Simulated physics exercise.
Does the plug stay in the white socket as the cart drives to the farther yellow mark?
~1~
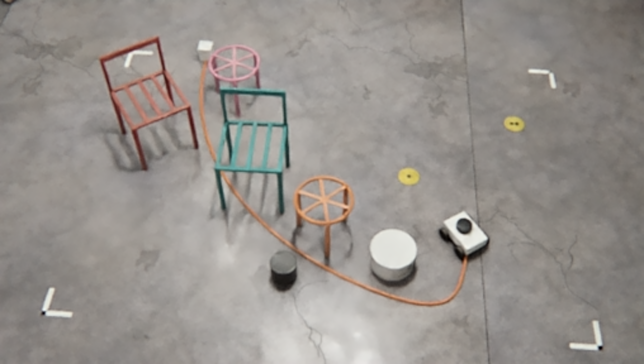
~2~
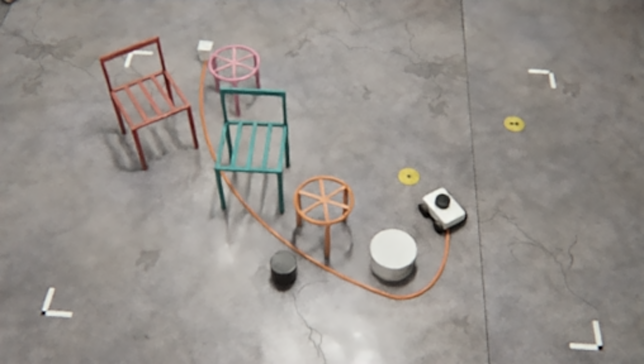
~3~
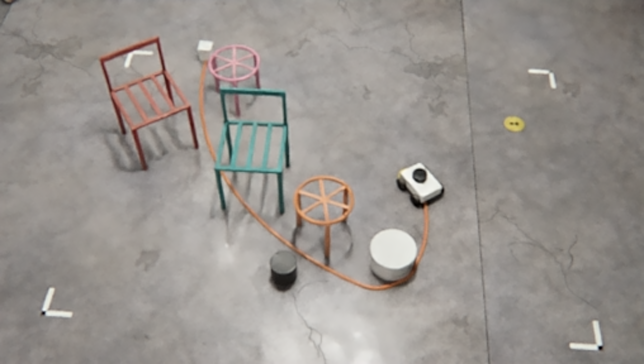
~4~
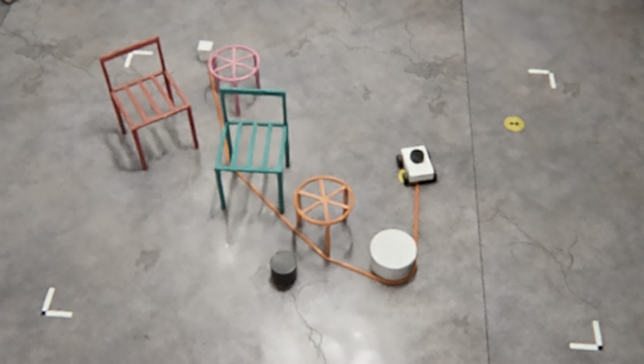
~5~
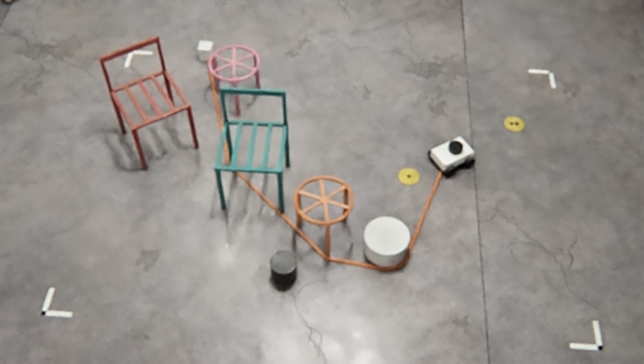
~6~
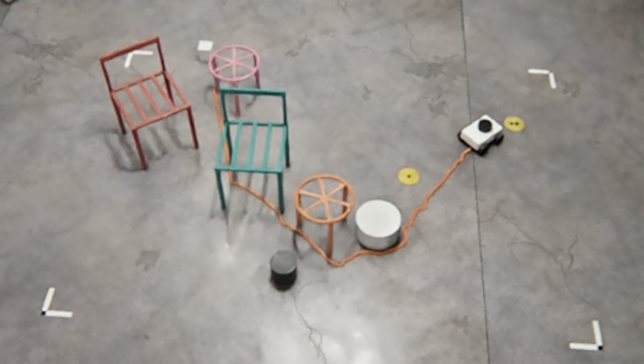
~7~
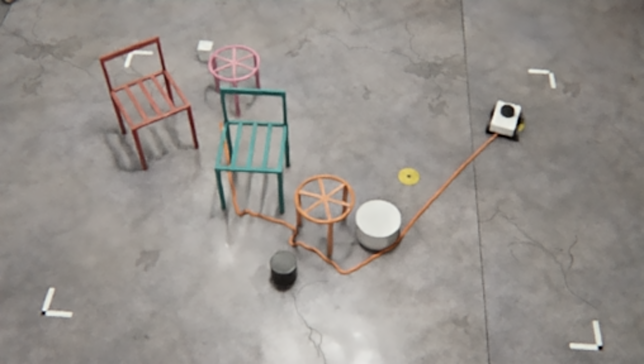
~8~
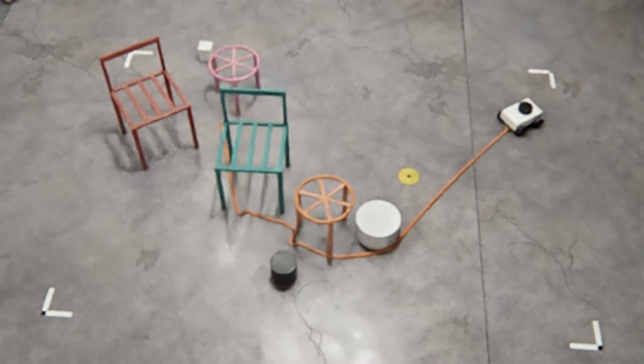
No, the plug pulls free of the socket, and the loose end of the lead is drawn away to near the teal chair.
